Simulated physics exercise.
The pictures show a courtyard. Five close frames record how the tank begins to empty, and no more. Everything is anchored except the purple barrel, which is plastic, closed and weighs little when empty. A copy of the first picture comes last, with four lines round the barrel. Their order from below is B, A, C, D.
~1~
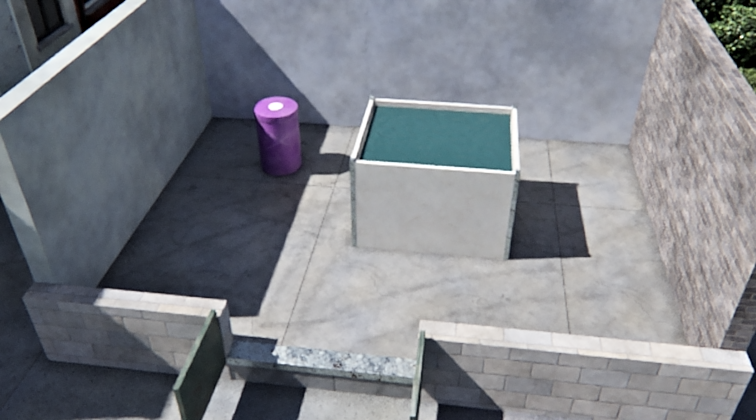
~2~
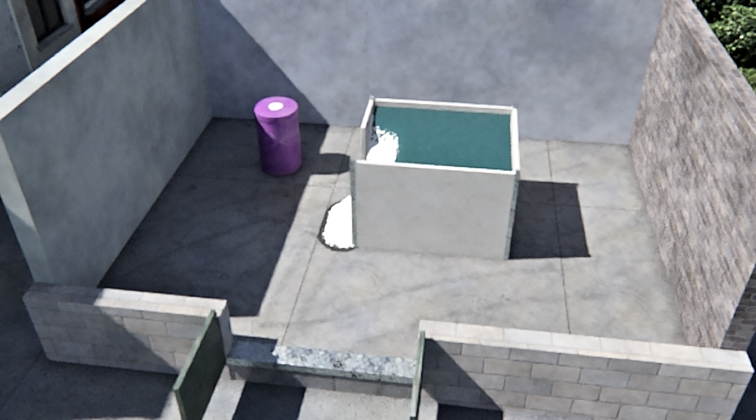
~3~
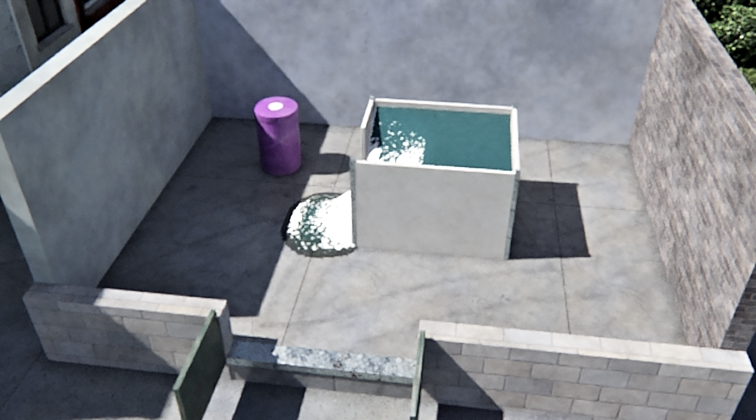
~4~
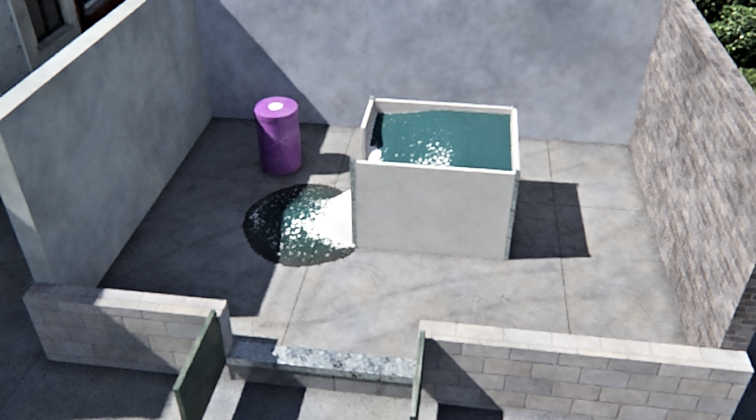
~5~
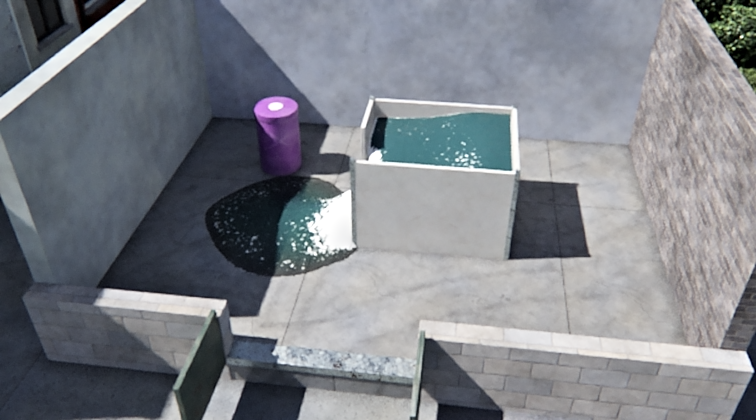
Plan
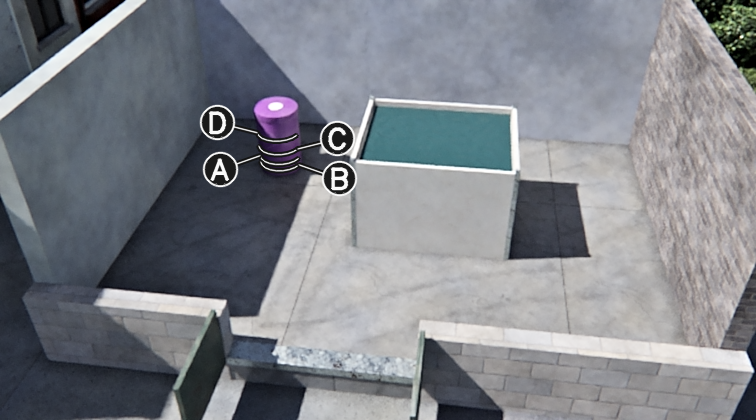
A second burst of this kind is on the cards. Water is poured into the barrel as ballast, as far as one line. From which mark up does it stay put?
Line A.
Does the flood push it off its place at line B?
Yes.
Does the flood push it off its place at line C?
No, that is safe.
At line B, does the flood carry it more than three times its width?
No.
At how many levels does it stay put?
Three.
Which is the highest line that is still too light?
That would be B.
In white, A at (275, 164); B at (276, 170); C at (274, 154); D at (273, 141); from the bottom up B, A, C, D.
With A, it does not move.
With B, it is pushed about its own width away.
With C, it does not move.
With D, it does not move.
